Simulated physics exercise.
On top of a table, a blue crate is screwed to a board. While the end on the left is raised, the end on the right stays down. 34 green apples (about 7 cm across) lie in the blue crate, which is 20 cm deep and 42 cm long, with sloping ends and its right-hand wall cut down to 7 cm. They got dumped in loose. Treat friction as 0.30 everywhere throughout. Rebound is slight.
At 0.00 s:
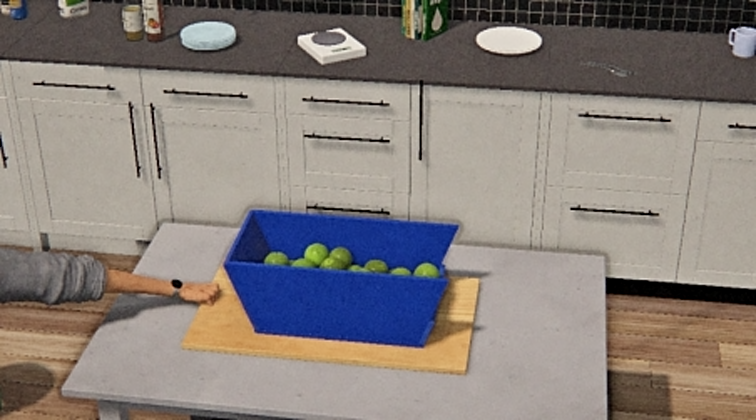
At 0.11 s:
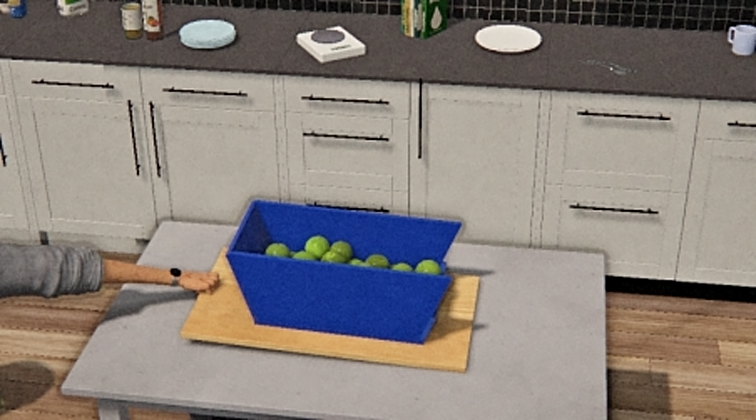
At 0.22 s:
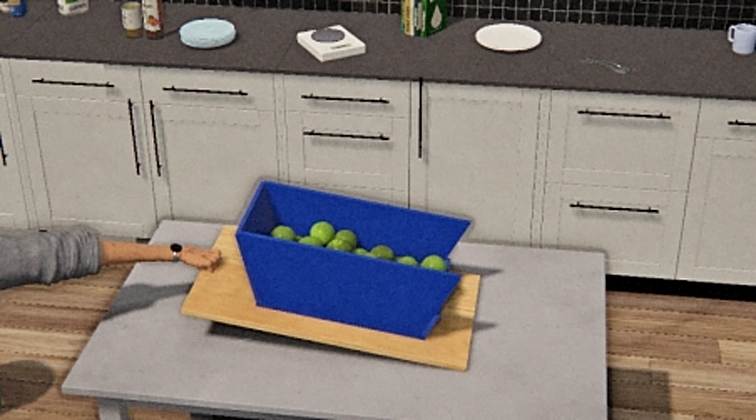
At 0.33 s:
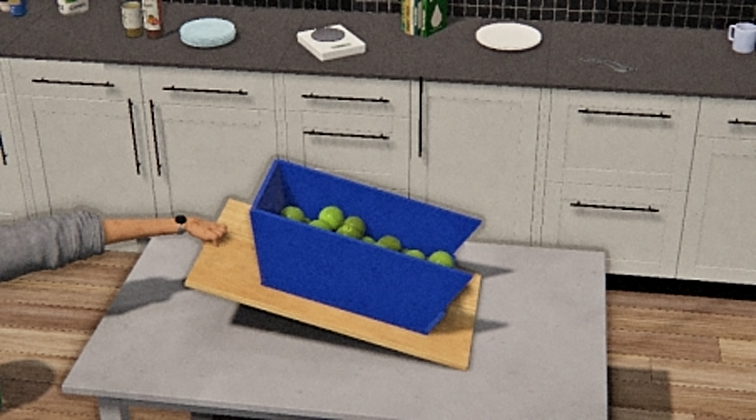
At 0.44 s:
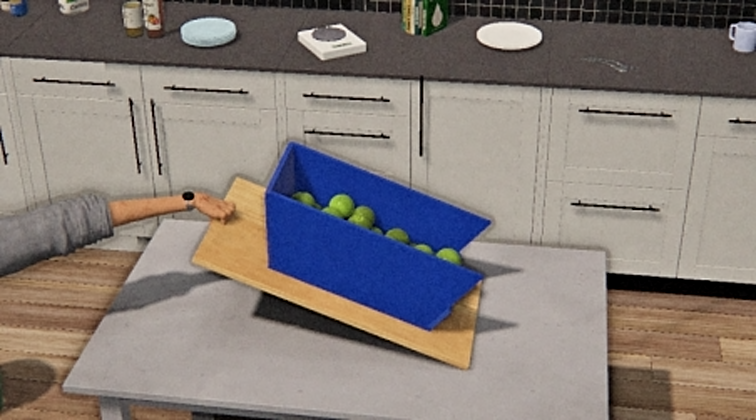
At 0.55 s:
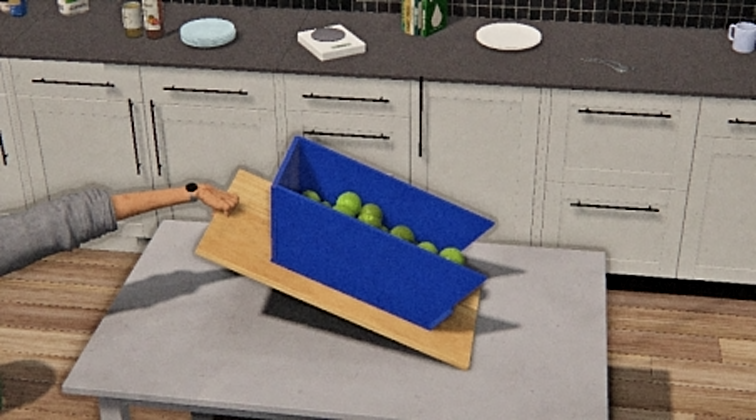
A hand lifting the left end of a wooden board on a table, tilting a blue crate of green apples rightward.
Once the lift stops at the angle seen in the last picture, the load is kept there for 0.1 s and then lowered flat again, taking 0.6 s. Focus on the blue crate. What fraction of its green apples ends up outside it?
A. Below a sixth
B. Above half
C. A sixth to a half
(A) Below a sixth.
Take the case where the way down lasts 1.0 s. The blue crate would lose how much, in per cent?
Blue crate 0 per cent.
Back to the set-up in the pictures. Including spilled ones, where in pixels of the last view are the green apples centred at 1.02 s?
In the last view they're centred near (365, 276).
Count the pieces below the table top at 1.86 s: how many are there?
Piece count: Some 0.
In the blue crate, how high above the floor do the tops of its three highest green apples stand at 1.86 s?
It stands close to 13 cm high.
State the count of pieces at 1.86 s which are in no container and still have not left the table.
About 1.
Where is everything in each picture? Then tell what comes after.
In the first frame (we follow the rim corner now nearest the camera), blue crate at (449, 280); tilt 0°; nothing out yet.
Blue crate at (452, 278); tilt 2°, in the second frame.
Blue crate at (462, 276); tilt 8°, in the third frame.
Blue crate at (473, 276); tilt 15°, in the fourth frame.
Blue crate at (484, 277); tilt 21°, in the fifth frame.
Blue crate at (487, 278); tilt 23°; nothing out yet, in the sixth frame.
After 0.76 s, tilt 21°; 0 of 34 out of the blue crate.
After 1.02 s, tilt 8°; 1 of 34 out of the blue crate.
After 1.39 s, tilt 0°; 1 of 34 out of the blue crate.
Final count (at 1.86 s), 1 of 34 out of the blue crate. Asked share, 1 of 34, 3 per cent.
